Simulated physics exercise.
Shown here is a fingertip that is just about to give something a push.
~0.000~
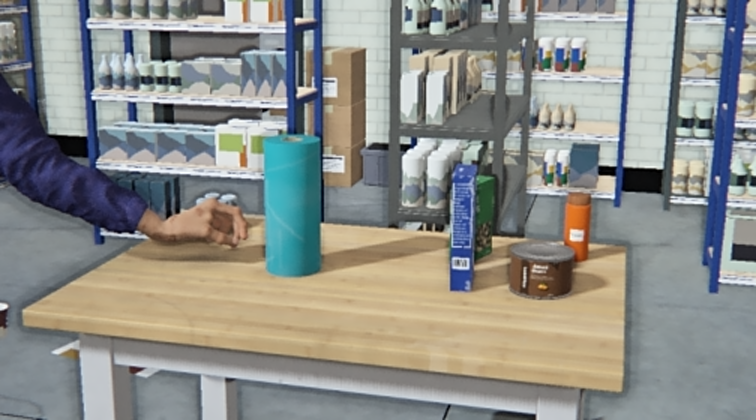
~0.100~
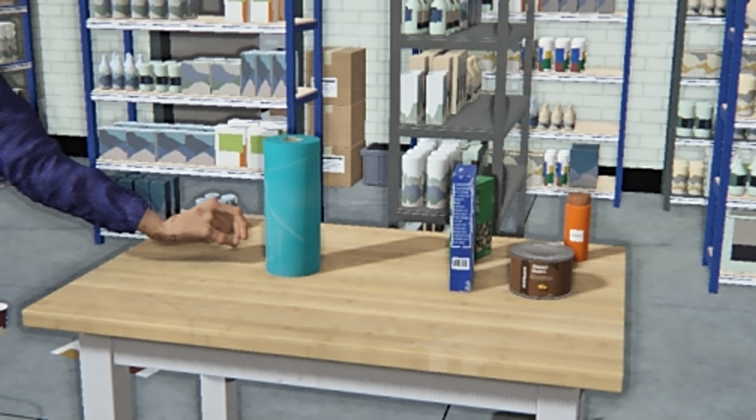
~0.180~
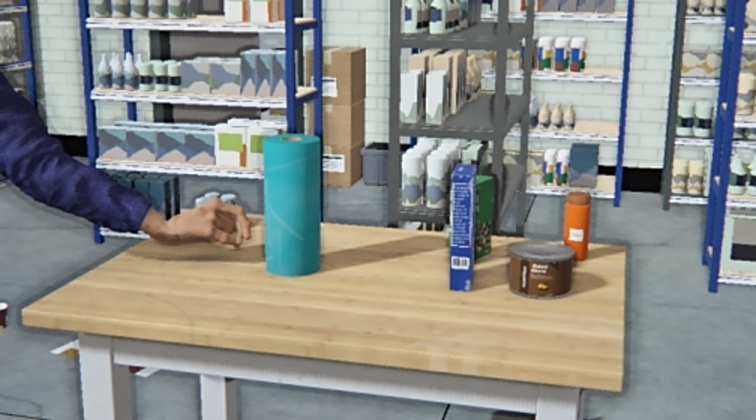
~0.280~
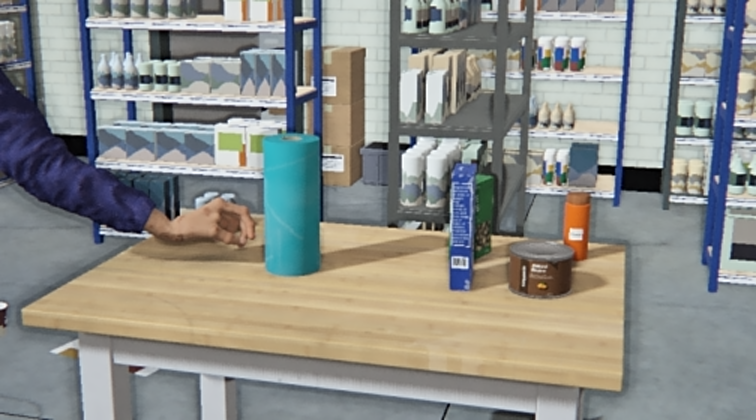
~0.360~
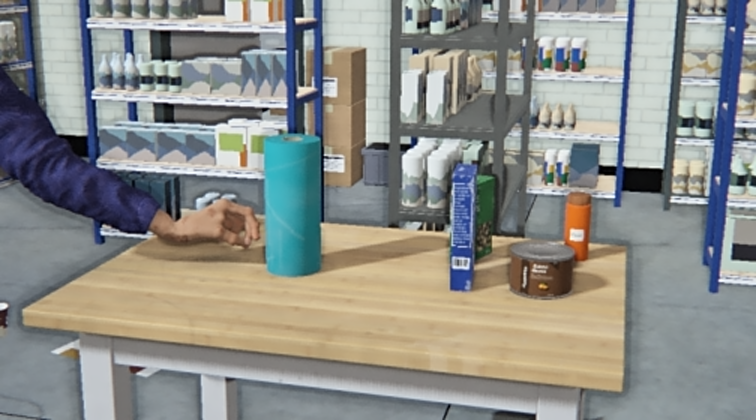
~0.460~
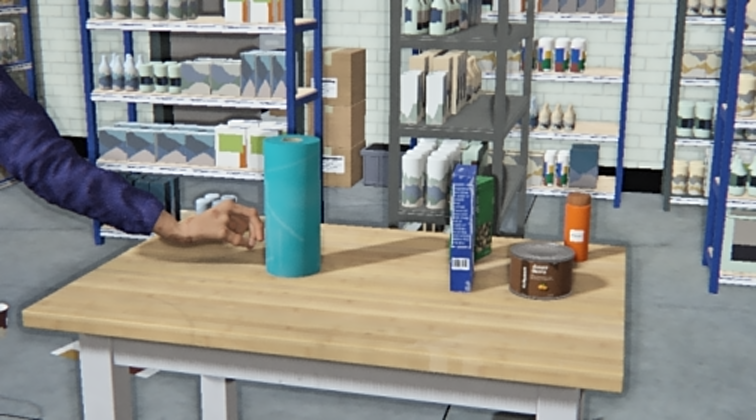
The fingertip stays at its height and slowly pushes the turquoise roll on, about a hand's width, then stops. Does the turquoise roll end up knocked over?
No, it stays on its base.
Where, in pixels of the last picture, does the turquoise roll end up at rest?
At about (356, 210).
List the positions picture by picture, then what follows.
In the first frame, turquoise roll (293, 206).
In the second frame, turquoise roll (293, 206).
In the third frame, turquoise roll (292, 205).
In the fourth frame, turquoise roll (292, 205).
In the fifth frame, turquoise roll (293, 205).
In the sixth frame, turquoise roll (293, 206).
Around 1.06 s, turquoise roll displaced a little near (314, 207).
Around 1.56 s, turquoise roll displaced about its own width near (338, 209).
Finally (2.5 s), moved from the start, turquoise roll. Final places as the last picture's camera would see them, turquoise roll near (356, 210).
